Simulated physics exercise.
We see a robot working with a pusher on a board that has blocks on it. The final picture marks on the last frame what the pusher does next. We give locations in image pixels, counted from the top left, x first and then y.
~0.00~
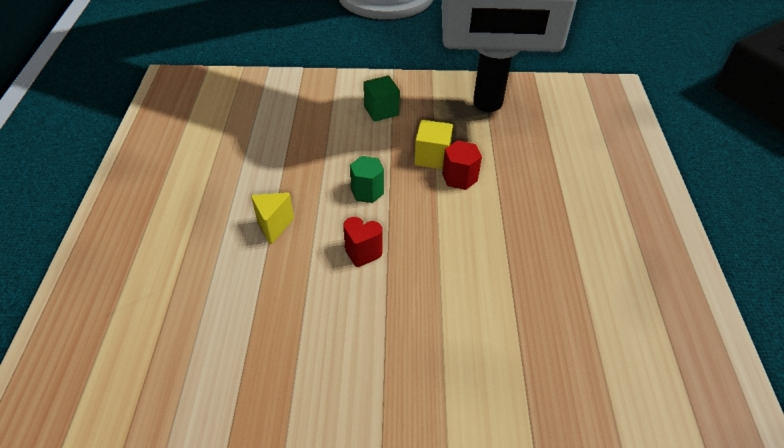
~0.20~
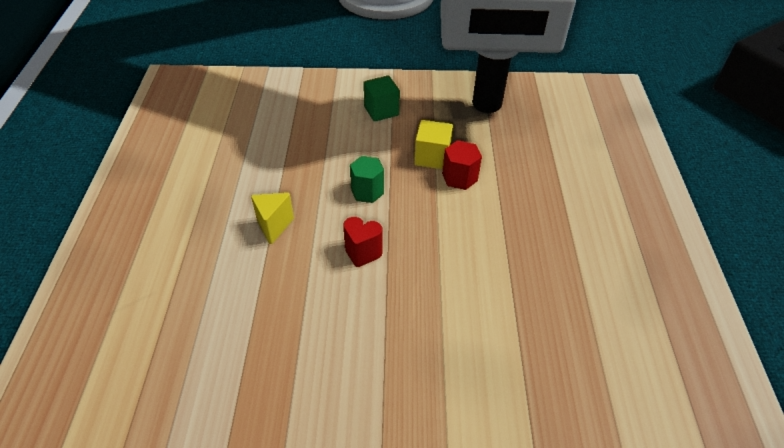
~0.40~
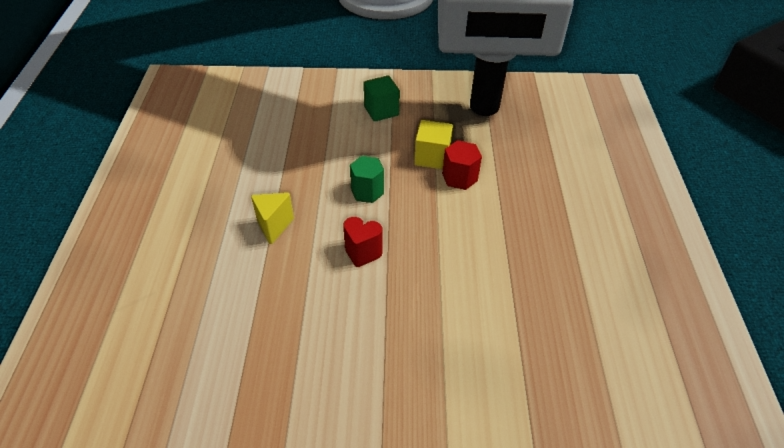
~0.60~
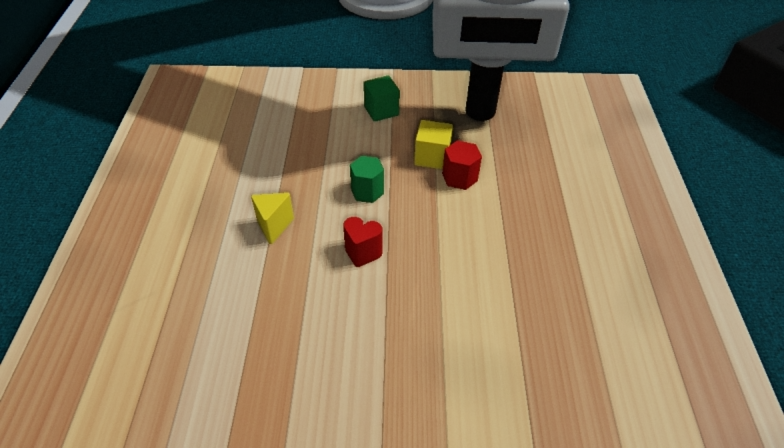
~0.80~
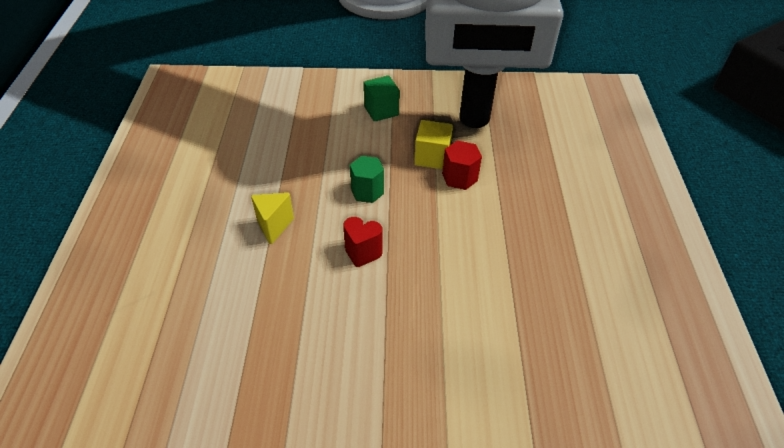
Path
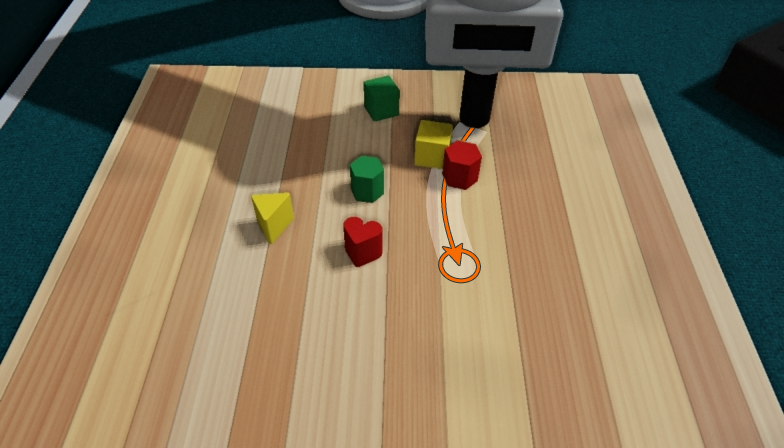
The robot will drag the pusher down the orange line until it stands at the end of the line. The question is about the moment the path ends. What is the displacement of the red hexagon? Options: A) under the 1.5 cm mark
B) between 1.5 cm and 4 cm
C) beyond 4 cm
It's C.
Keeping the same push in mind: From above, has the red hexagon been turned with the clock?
No - that is not the case.
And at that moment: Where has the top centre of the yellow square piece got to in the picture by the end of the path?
The yellow square piece ends near (412, 146).
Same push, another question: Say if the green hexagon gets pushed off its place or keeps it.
The block stays on its spot.
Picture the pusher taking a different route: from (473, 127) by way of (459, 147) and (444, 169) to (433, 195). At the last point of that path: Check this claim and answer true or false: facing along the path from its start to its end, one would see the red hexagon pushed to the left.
True.
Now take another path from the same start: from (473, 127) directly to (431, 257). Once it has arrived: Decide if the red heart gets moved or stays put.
The block stays on its spot.
Path on the board, from (473, 127) over (450, 164) and (444, 211) to (460, 265).
What follows on the original path. One third of the way, pusher (451, 157); yellow square piece (416, 142), turned 45° clockwise; red hexagon (465, 162), turned 25° anticlockwise.
Two thirds of the way, pusher (445, 204); yellow square piece (412, 146), turned 75° clockwise; red hexagon (483, 194), turned 85° anticlockwise.
At the end, pusher (461, 258); green hexagon in place; yellow square piece (412, 146), turned 75° clockwise; red hexagon (487, 197), turned 105° anticlockwise.
